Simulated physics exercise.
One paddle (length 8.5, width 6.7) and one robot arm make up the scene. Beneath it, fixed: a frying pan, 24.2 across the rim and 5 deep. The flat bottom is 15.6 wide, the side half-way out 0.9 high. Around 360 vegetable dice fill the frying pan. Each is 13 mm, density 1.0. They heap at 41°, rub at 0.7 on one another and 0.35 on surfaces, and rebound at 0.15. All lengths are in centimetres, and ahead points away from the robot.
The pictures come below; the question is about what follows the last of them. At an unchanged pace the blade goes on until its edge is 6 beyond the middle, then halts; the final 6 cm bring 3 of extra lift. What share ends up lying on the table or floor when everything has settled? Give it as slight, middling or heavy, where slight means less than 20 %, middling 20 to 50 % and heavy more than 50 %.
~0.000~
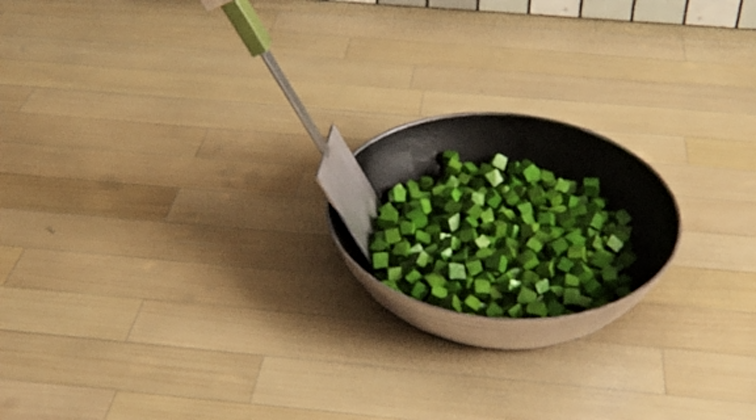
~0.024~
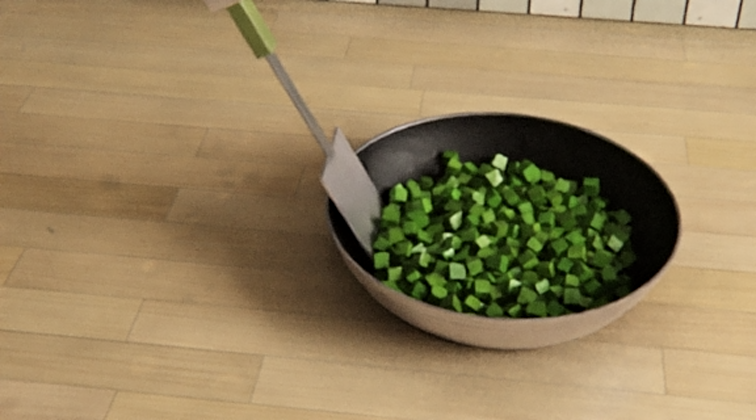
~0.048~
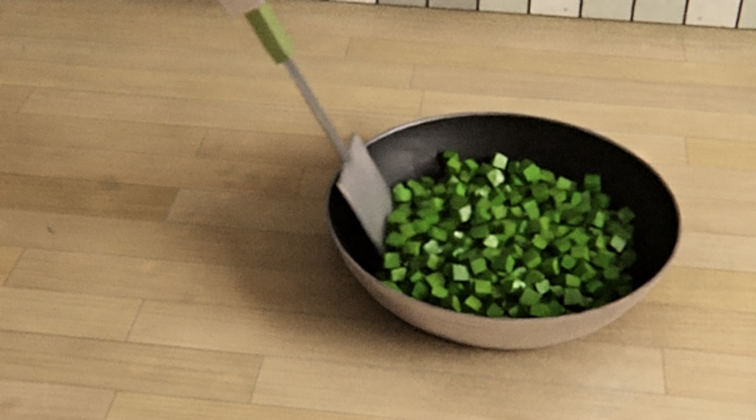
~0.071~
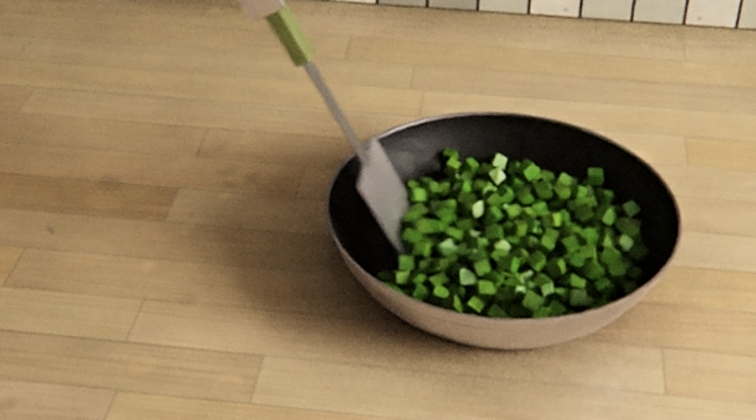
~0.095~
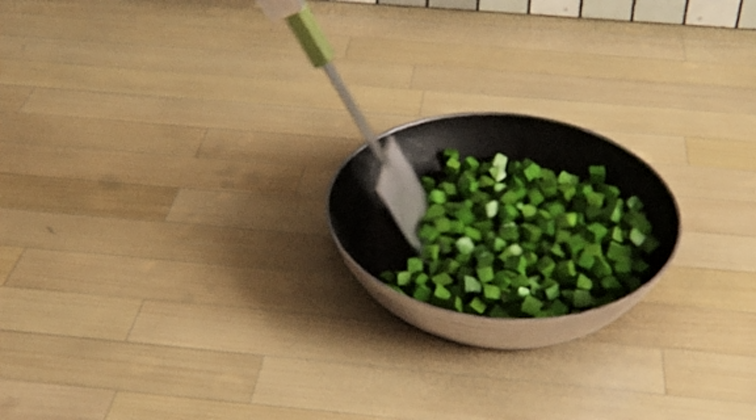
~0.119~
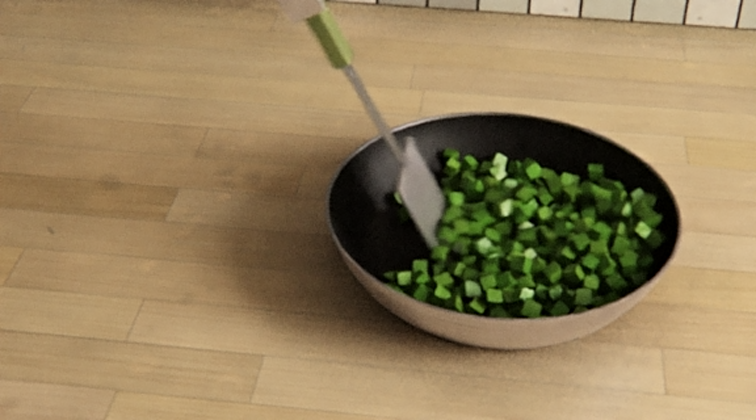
Slight.
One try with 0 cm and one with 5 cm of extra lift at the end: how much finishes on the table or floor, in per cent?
Result, in order: Approx. 10 % and 5 %.
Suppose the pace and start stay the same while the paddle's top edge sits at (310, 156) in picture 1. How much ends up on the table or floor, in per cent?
Some 5 per cent.
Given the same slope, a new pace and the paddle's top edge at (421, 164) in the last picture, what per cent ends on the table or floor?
My guess is around 10 percent.
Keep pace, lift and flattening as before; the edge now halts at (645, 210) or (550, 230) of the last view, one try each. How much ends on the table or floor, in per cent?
I'd say roughly 30 per cent, then roughly 0 per cent.
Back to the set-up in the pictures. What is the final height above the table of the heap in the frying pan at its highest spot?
7.0 cm.
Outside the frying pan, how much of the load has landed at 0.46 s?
I'd say close to 0 in a hundred.
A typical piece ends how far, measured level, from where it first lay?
About 3 cm.
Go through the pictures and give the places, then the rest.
Paddle top edge at (325, 150), sloping 62°; upper third of the load around (498, 241), from x 380 to 625, top at y 160; 355 in the frying pan, in the first picture.
Paddle top edge at (329, 152), sloping 62°; upper third of the load around (499, 240), from x 380 to 625, top at y 160, in the second picture.
Paddle top edge at (346, 157), sloping 62°; upper third of the load around (502, 240), from x 385 to 630, top at y 160, in the third picture.
Paddle top edge at (365, 159), sloping 62°; upper third of the load around (518, 235), from x 385 to 640, top at y 155, in the fourth picture.
Paddle top edge at (384, 161), sloping 62°; upper third of the load around (534, 233), from x 390 to 650, top at y 155, in the fifth picture.
Paddle top edge at (403, 162), sloping 62°; upper third of the load around (570, 233), from x 390 to 655, top at y 155; 355 in the frying pan, in the sixth picture.
By 0.18 s, sloping 62°, highest piece 6 above the table; 355 in the frying pan.
By 0.23 s, sloping 62°, highest piece 7 above the table; 355 in the frying pan.
By 0.46 s, sloping 62°, highest piece 6 above the table; 349 in the frying pan, 6 on the table or floor.
By 1.51 s, sloping 62°, highest piece 6 above the table; 349 in the frying pan, 6 on the table or floor.
Final count, 349 in the frying pan, 6 on the table or floor. That is 2 % on the table or floor.
